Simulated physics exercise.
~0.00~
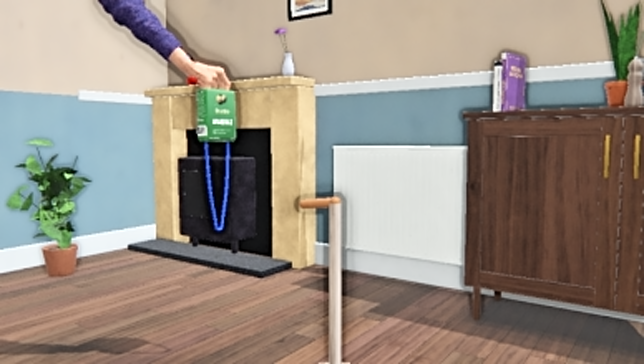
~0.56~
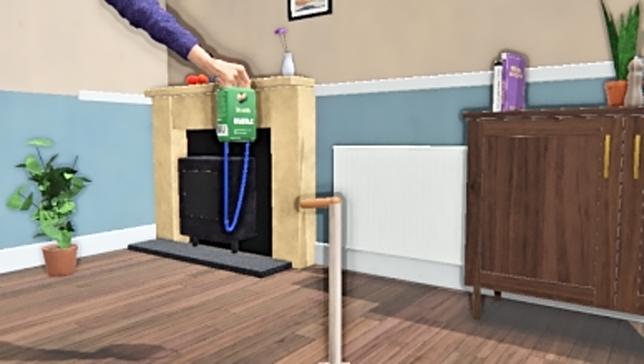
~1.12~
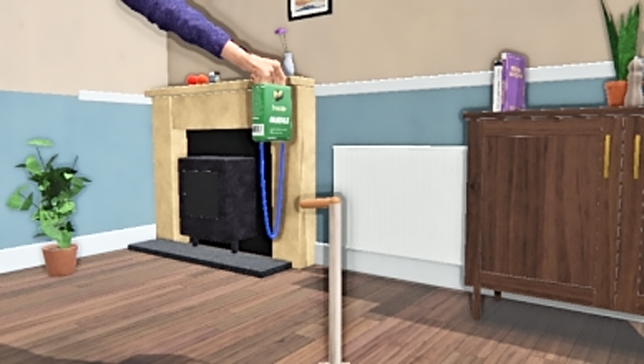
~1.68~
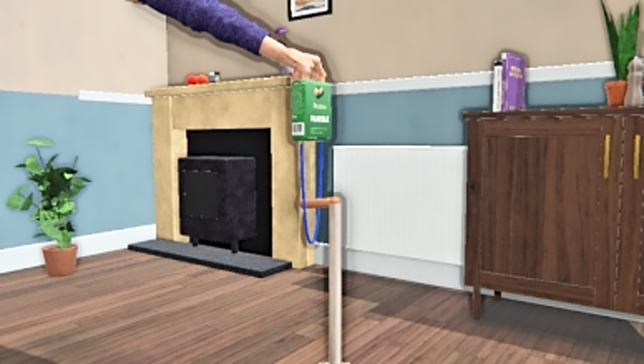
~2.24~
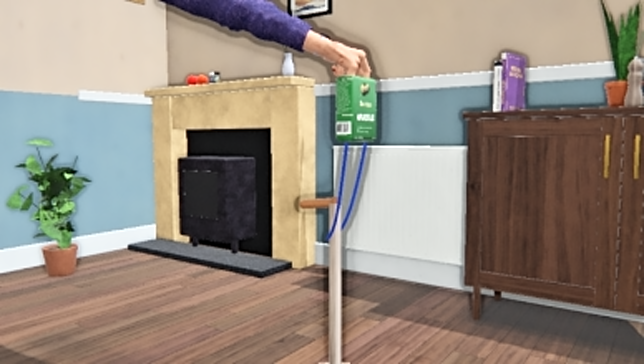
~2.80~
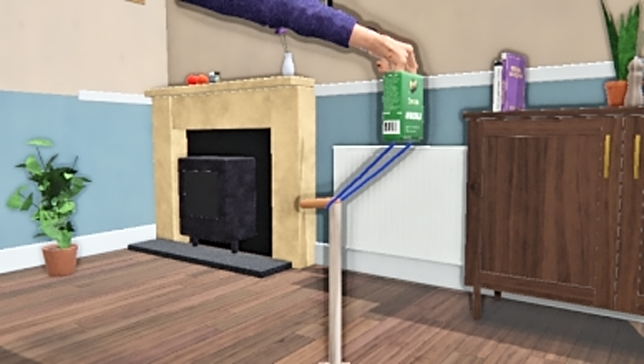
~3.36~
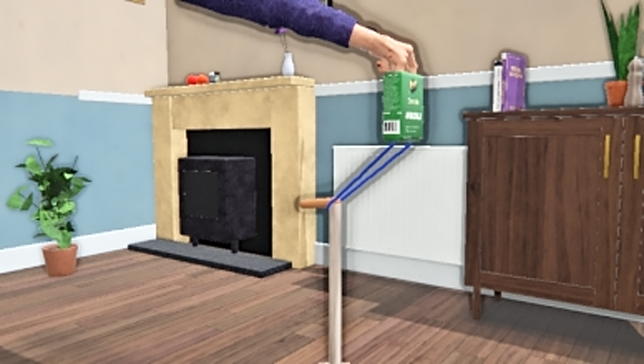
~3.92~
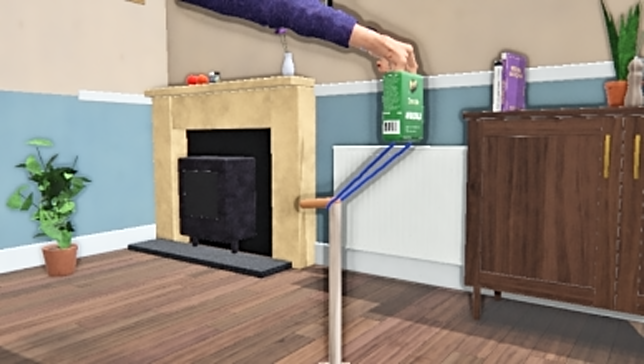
In this clip, a hand carries a green pouch with a hanging blue loop rightward across a living room, past a fireplace and over a post with a sideways hook. The loop catches and pulls tight at the post, and the hand stops with the pouch held upright beyond it.
